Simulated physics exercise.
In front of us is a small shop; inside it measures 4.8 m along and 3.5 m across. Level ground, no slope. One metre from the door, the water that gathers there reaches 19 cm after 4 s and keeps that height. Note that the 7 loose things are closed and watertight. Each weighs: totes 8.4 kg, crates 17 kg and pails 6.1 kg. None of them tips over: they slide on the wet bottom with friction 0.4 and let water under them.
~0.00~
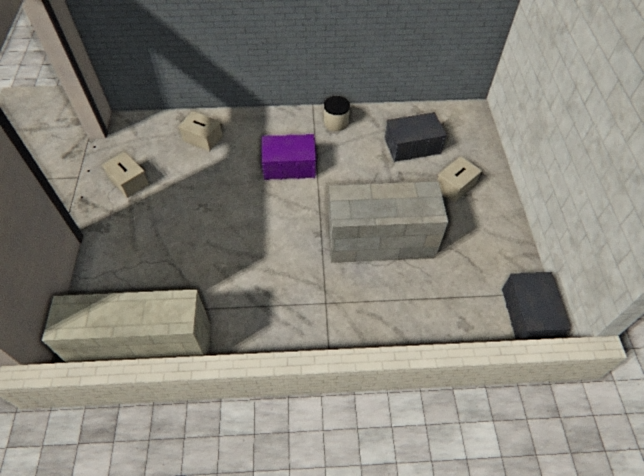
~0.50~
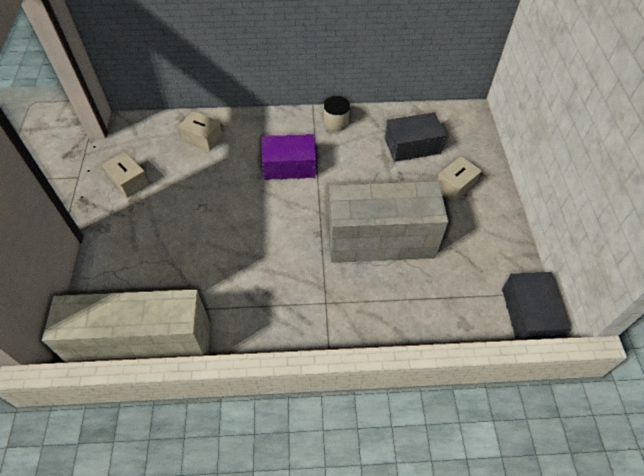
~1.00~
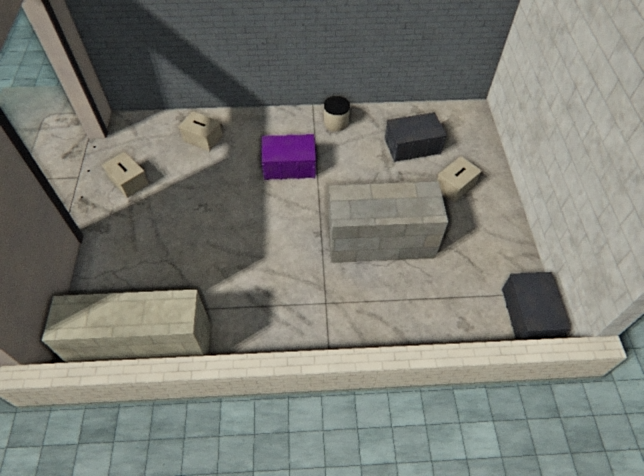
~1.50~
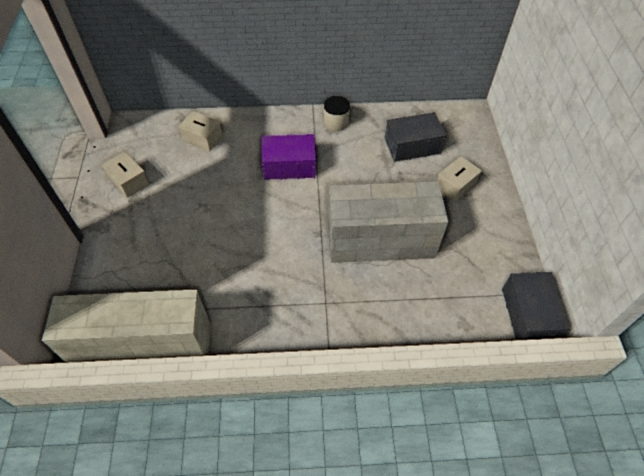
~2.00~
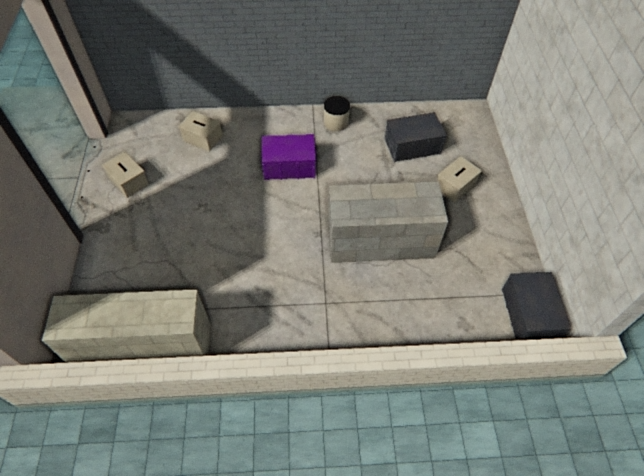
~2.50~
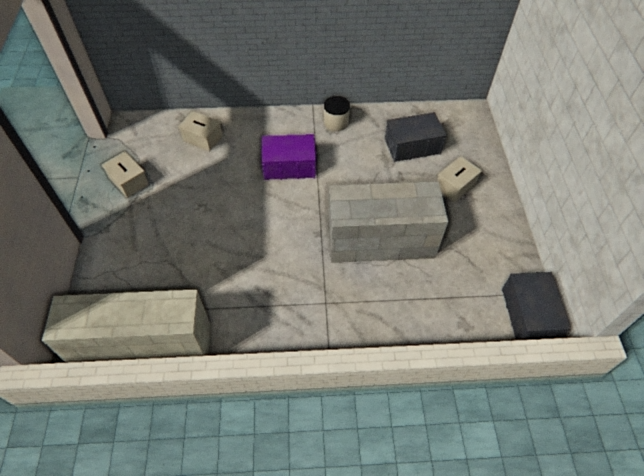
At the start, a purple crate sits among pale and dark blocks inside a small walled room, with dry grey paving outside. Then blue-green water covers the paving and deepens in colour, creeping in through the opening at left toward the small boxes, while the objects all stay still.
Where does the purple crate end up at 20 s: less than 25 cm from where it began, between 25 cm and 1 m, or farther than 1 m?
By then it is long gone from its spot.
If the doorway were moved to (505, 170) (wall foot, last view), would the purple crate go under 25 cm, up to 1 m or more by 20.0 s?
Purple crate: Remains in position.
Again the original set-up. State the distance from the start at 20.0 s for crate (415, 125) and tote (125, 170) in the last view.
The first is 120 cm from its start, the second 200 cm.
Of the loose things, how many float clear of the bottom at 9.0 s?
The number is 6.
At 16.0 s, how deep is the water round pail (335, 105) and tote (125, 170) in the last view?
First roughly 14 cm, second roughly 13 cm.
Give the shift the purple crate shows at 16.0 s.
Roughly 250 cm.
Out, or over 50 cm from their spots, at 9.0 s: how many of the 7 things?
My count gives 5.
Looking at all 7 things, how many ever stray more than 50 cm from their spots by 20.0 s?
7 in all.
After 4.0 s the purple crate is near (288, 148), 0.0 m from its start, aground; 0 afloat.
After 9.0 s the purple crate is near (401, 123), 1.4 m from its start, afloat; 6 afloat.
After 16.0 s the purple crate is near (518, 189), 2.5 m from its start, afloat; 7 afloat.
After 20.0 s the purple crate is near (519, 189), 2.5 m from its start, afloat; 7 afloat.
